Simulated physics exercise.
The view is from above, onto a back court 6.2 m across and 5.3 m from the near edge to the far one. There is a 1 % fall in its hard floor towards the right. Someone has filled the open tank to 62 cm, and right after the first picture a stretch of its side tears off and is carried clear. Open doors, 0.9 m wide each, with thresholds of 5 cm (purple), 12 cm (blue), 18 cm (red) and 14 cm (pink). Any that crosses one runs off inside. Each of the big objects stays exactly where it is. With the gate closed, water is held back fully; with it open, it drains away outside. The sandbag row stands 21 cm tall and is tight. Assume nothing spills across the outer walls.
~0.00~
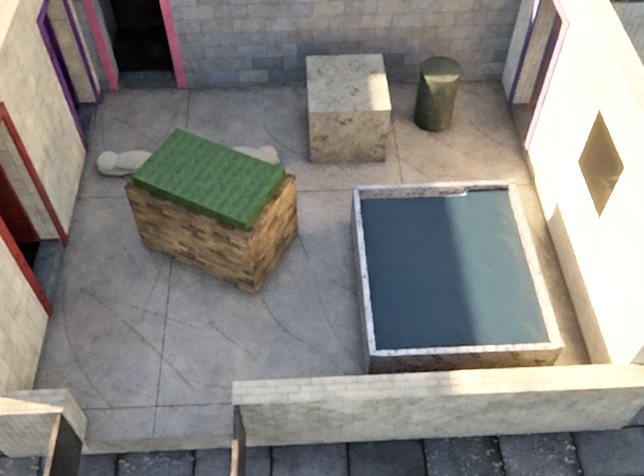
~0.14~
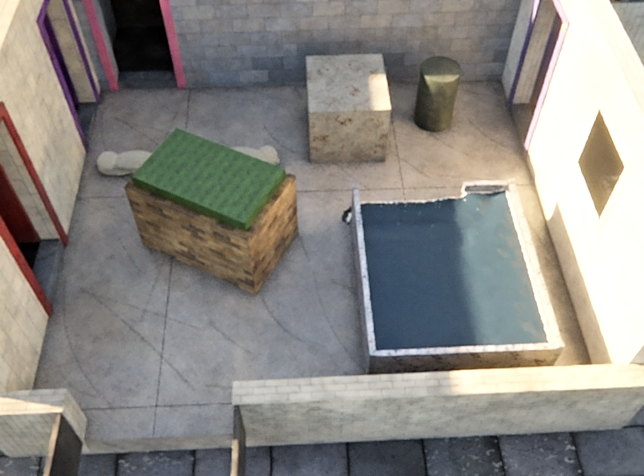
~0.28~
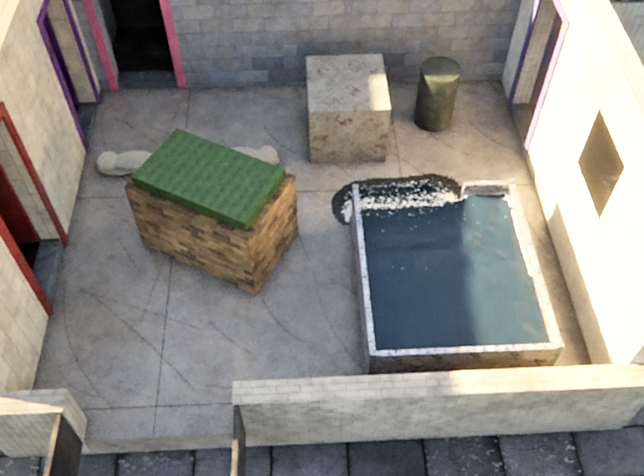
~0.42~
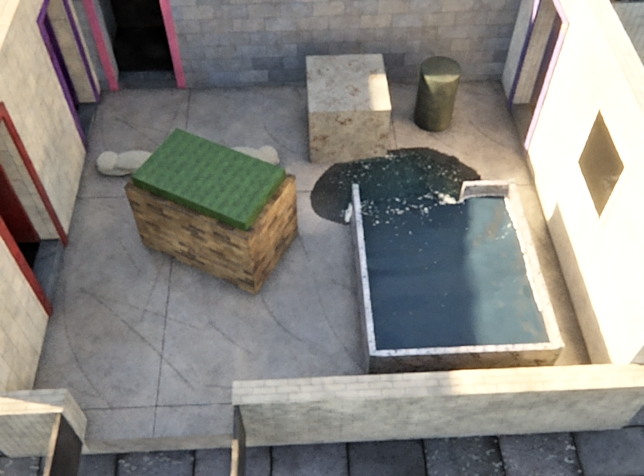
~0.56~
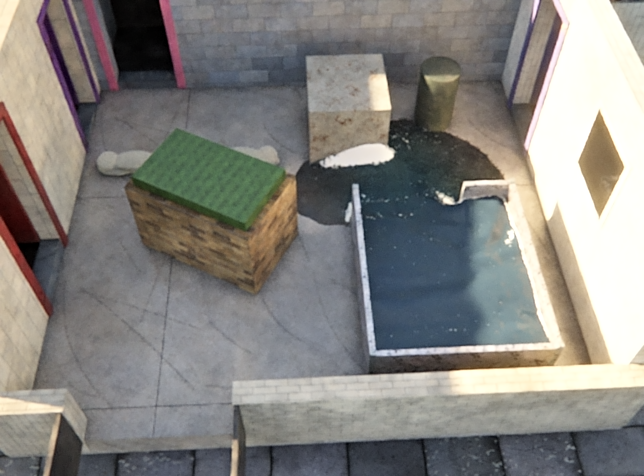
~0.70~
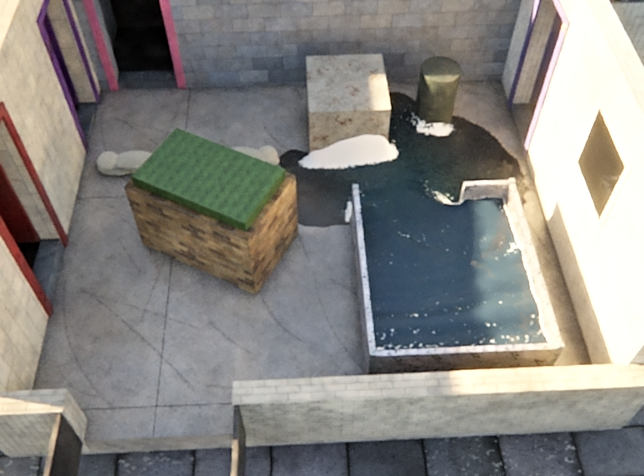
In the video, the far side of an open tank of dark water breaks away in a walled court, and water pours through the gap, spreading across the paved floor around a pale stone block and a dark green cylinder.
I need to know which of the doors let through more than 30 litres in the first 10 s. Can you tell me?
Result: Purple door: Limit crossed; blue door: Limit crossed; red door: Limit not crossed; pink door: Limit not crossed.
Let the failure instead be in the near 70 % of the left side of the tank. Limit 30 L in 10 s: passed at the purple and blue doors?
Log - purple: Threshold not reached, blue: Threshold not reached.
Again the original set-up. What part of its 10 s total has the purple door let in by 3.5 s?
About 0 per cent.
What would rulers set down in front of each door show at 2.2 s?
Door by door in cm, purple shows 0, blue shows 25, red shows 0, pink shows 0.
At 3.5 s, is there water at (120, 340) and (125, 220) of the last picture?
Untouched, soaked.
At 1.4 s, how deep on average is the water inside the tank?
I'd put the average depth near 41 cm.
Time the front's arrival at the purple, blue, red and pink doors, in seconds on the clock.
The front reaches purple at 3.2 s, blue at 1.0 s, red at 2.8 s, pink at 2.6 s.
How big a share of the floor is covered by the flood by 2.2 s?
Covered: Roughly 40 %.
After 1.4 s water covers 25 % of the floor and is deepest (42 cm) near (373, 172); purple door not reached, blue door 9 cm at the sill, 0 L in, red door not reached, pink door not reached.
After 2.2 s water covers 40 % of the floor and is deepest (36 cm) near (373, 172); purple door not reached, blue door 25 cm at the sill, 24 L in, red door not reached, pink door not reached.
After 3.5 s water covers 60 % of the floor and is deepest (31 cm) near (522, 149); purple door 8 cm at the sill, 1 L in, blue door 24 cm at the sill, 144 L in, red door 7 cm at the sill, 0 L in, pink door 5 cm at the sill, 0 L in.
After 6.0 s water covers 90 % of the floor and is deepest (20 cm) near (601, 397); purple door 9 cm at the sill, 47 L in, blue door 17 cm at the sill, 223 L in, red door 3 cm at the sill, 0 L in, pink door 8 cm at the sill, 0 L in.
After 10.0 s water covers 95 % of the floor and is deepest (16 cm) near (601, 397); purple door 8 cm at the sill, 86 L in, blue door 11 cm at the sill, 243 L in, red door 3 cm at the sill, 0 L in, pink door 8 cm at the sill, 0 L in.
